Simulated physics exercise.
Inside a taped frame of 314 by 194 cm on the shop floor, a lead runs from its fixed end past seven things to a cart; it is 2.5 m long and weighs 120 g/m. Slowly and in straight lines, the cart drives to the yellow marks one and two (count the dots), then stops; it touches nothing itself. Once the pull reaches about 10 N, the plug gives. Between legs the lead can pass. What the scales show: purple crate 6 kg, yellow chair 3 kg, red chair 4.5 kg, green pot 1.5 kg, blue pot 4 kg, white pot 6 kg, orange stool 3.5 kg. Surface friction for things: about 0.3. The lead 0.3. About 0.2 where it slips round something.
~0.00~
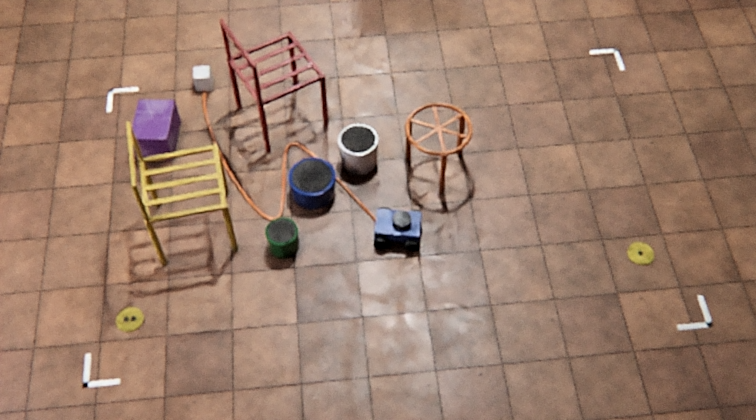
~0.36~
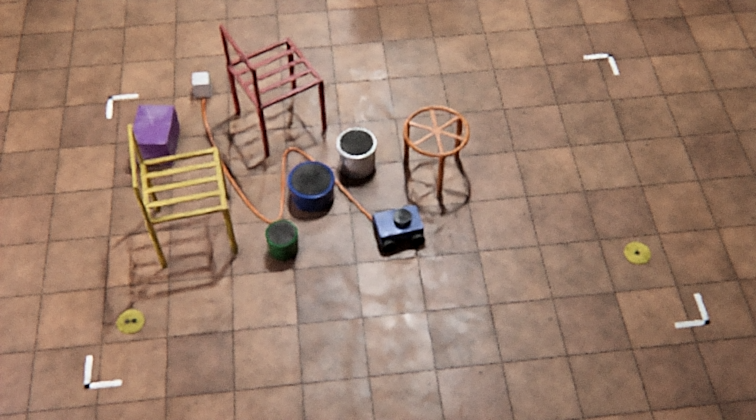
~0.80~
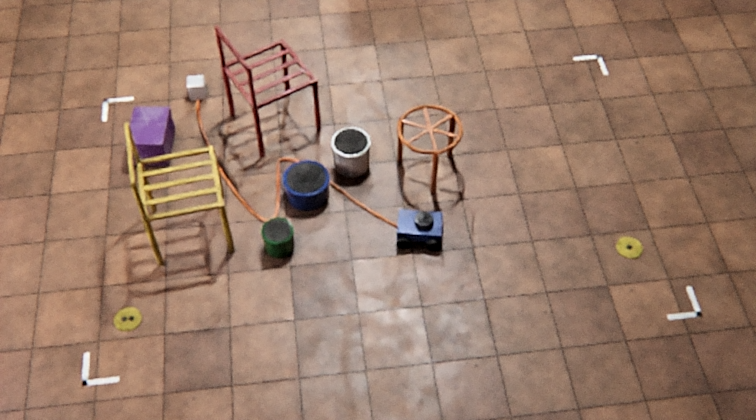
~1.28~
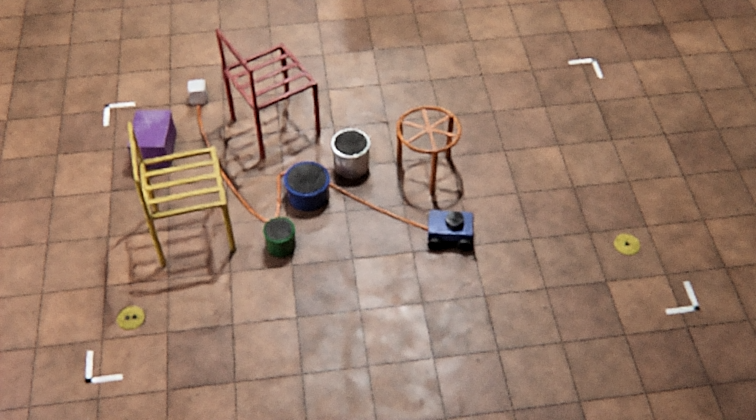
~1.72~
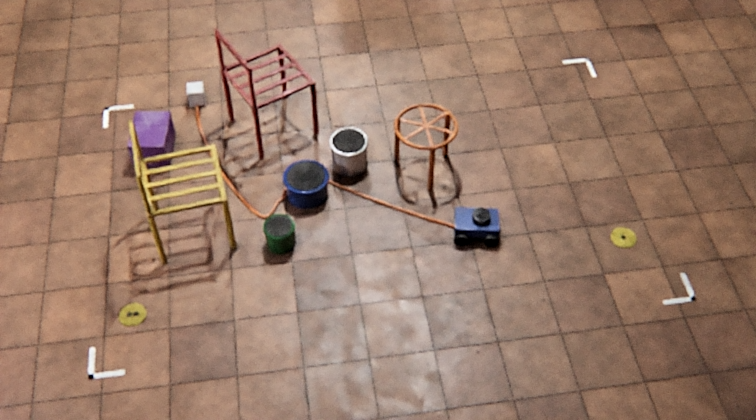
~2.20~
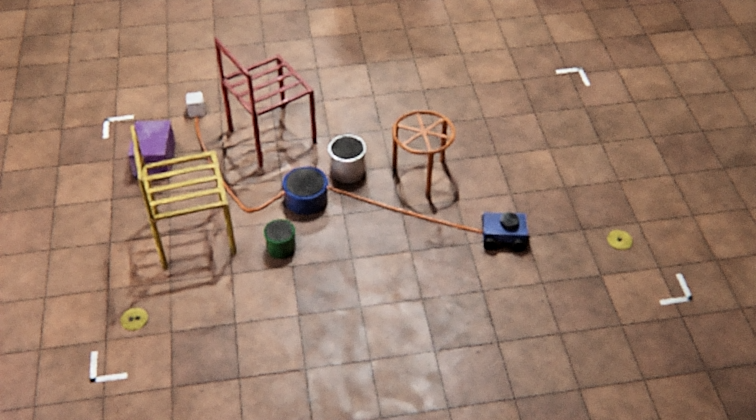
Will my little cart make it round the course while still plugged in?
No, the plug comes out.
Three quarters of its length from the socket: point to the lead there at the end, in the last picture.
(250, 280) or so.
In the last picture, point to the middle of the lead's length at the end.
(346, 229) or so.
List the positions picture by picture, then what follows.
The first picture shows shows, yellow chair (182, 182); red chair (275, 67); marks (641, 254) (130, 320); lead runs through (283, 203) (357, 201); cart (389, 232).
In the second picture, shows, lead runs through (282, 206) (357, 204); cart (390, 233).
In the third picture, shows, lead runs through (278, 205) (370, 211); cart (410, 232).
In the fourth picture, shows, lead runs through (279, 205) (396, 217); cart (441, 233).
In the fifth picture, shows, lead runs through (282, 199) (421, 216); cart (467, 230).
The sixth picture shows shows, yellow chair (183, 184); red chair (267, 83); lead runs through (365, 200) (448, 224); cart (495, 234).
At 4.7 s, cart at (593, 243), plug out; nothing else has moved.
At 7.1 s, cart at (442, 268), plug out; nothing else has moved.
At 9.6 s, cart at (284, 293), plug out; nothing else has moved.
At 12.1 s, cart at (135, 318), plug out; nothing else has moved.
At 12.5 s, cart at (135, 318), plug out; nothing else has moved.
